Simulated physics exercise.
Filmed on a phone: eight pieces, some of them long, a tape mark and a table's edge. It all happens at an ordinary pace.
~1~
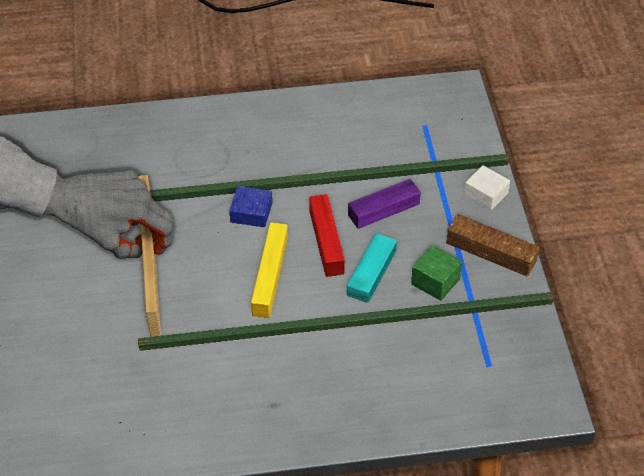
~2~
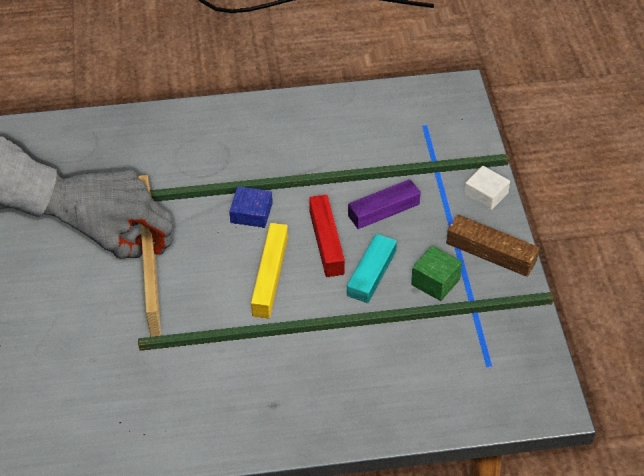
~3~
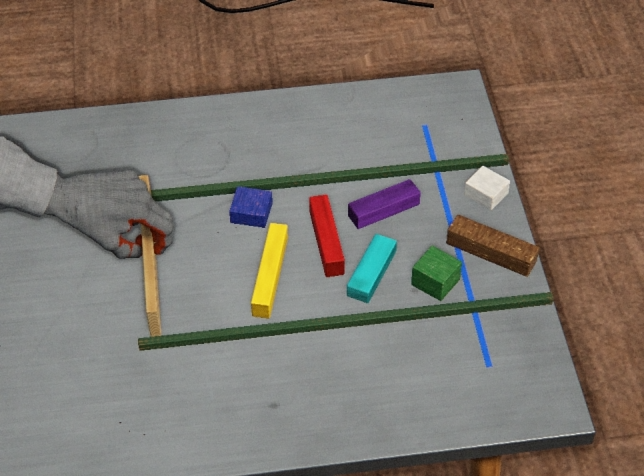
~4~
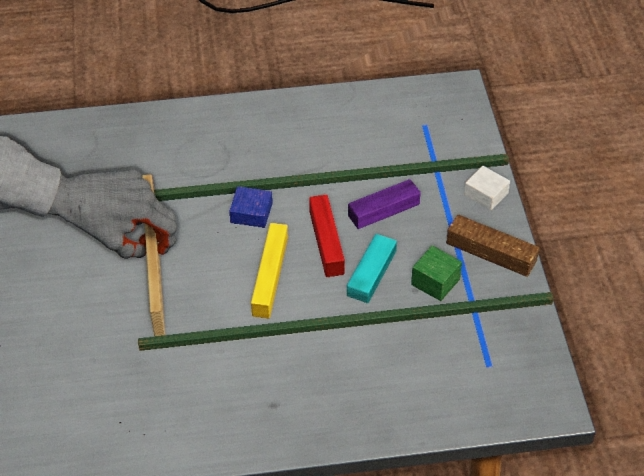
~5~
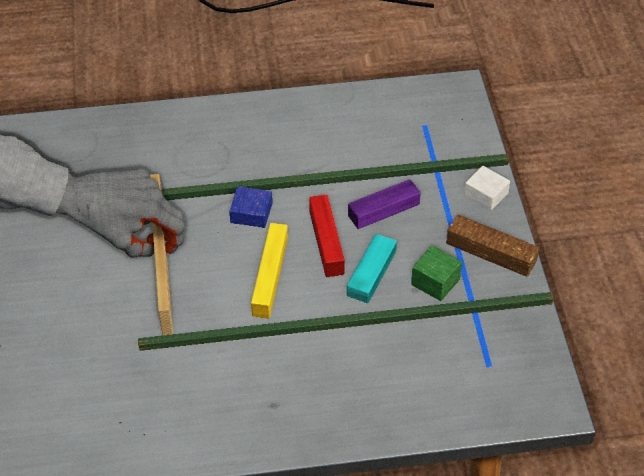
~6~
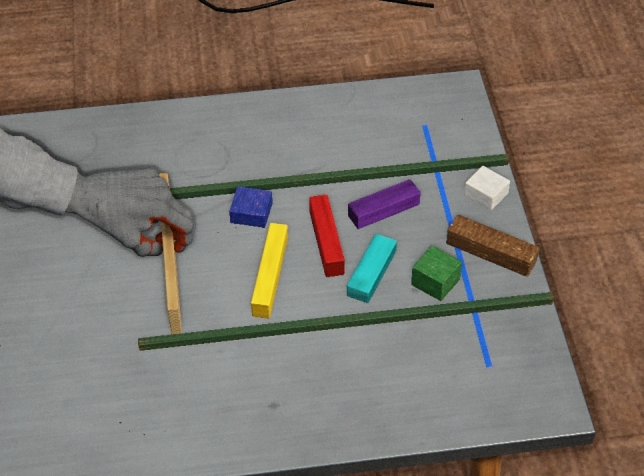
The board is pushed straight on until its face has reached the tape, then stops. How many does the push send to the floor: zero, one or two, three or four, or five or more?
In the end the number that fall off is one or two.
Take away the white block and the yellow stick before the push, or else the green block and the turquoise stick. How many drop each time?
The counts: 1 and 1.
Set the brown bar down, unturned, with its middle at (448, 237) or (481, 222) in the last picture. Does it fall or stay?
The brown bar falls; is lost.
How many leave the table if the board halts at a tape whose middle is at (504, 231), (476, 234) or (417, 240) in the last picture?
Down on the floor: 6, 4 and 0.
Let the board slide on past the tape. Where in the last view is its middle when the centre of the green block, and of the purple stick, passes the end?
For the green block at (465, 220), for the purple stick at (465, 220).
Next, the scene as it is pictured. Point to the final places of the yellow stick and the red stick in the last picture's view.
The yellow stick stops around (468, 248); the red stick around (489, 220).
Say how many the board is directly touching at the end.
2 of them.
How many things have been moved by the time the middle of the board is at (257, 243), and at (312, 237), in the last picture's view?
The counts are 2 and 4.
Early on, none off yet; white block at rest near (487, 188); brown bar at rest near (492, 245); green block at rest near (436, 273).
Finally, the number that fall off is one or two; lost, brown bar and white block.
